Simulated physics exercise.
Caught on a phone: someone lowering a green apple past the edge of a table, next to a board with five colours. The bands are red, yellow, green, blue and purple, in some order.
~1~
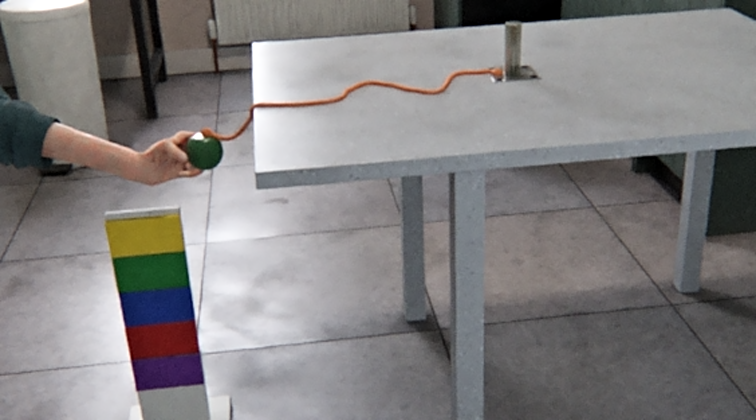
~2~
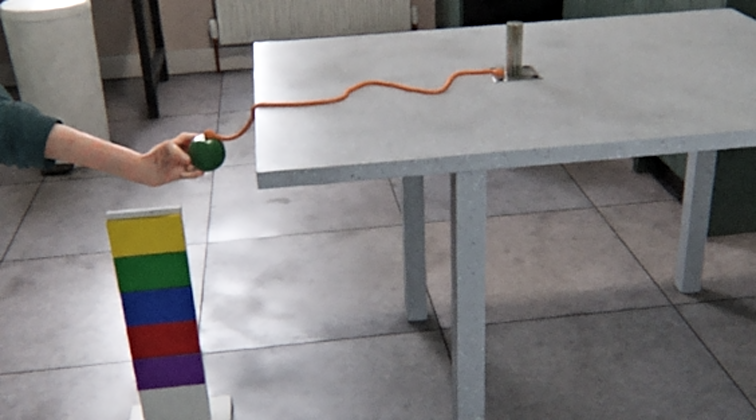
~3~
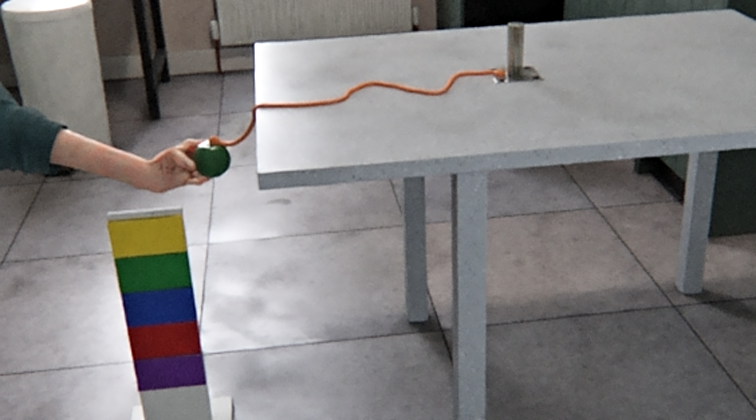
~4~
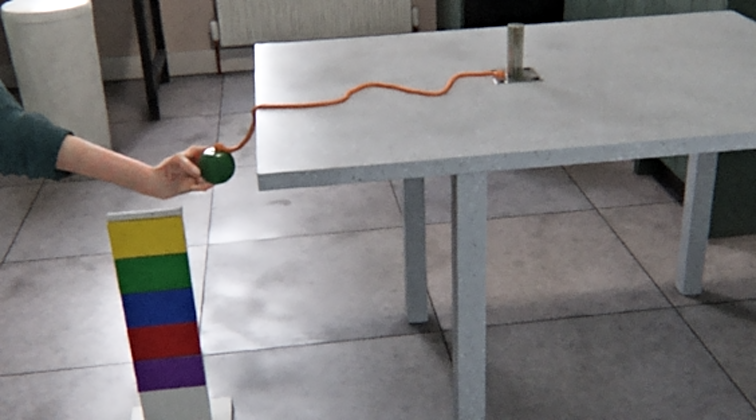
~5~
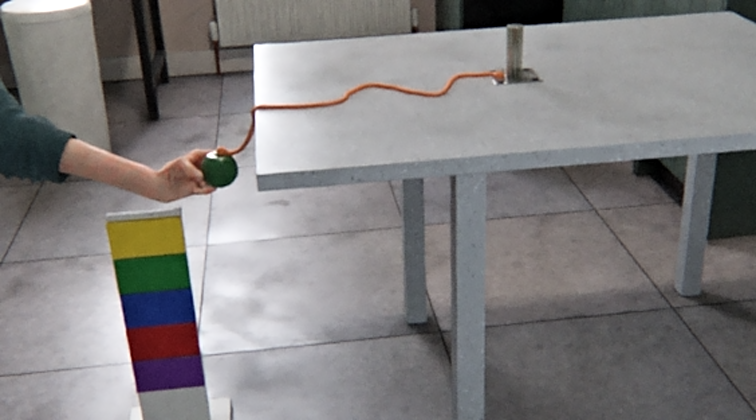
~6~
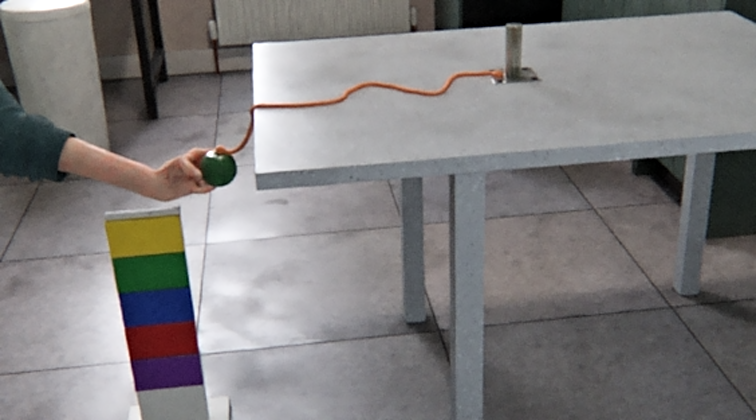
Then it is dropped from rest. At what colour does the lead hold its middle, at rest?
The lead holds its middle at green.
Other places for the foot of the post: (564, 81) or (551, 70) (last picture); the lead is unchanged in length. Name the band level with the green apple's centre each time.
It would be yellow; yellow.
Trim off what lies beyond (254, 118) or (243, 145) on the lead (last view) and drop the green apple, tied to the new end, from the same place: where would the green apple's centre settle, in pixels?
About (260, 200) and (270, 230).
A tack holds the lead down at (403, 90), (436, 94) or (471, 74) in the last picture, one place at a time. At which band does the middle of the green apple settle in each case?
Try by try: Yellow; yellow; green.
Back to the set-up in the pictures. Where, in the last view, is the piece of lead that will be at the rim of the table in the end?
Near (328, 103).
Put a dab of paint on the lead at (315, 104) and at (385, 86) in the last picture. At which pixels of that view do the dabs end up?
Near (255, 125) and (337, 94).
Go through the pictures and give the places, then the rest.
In the first picture, green apple (204, 152); yellow (145, 237); green (151, 273); blue (157, 308); red (162, 341); purple (168, 373).
In the second picture, green apple (207, 153); lead through (467, 73) (442, 91) (381, 84) (336, 100) (268, 105).
In the third picture, green apple (212, 159).
In the fourth picture, green apple (217, 166); lead through (468, 75) (442, 93) (381, 85) (337, 102) (269, 107).
In the fifth picture, green apple (219, 170).
In the sixth picture, green apple (218, 169); lead through (466, 74) (441, 92) (380, 85) (335, 101) (267, 106).
Soon after, apple near (233, 255); level with green.
Then, apple near (296, 251); level with green.
Further on, apple near (259, 257); level with green.
At rest, apple near (266, 257); level with green. At green.
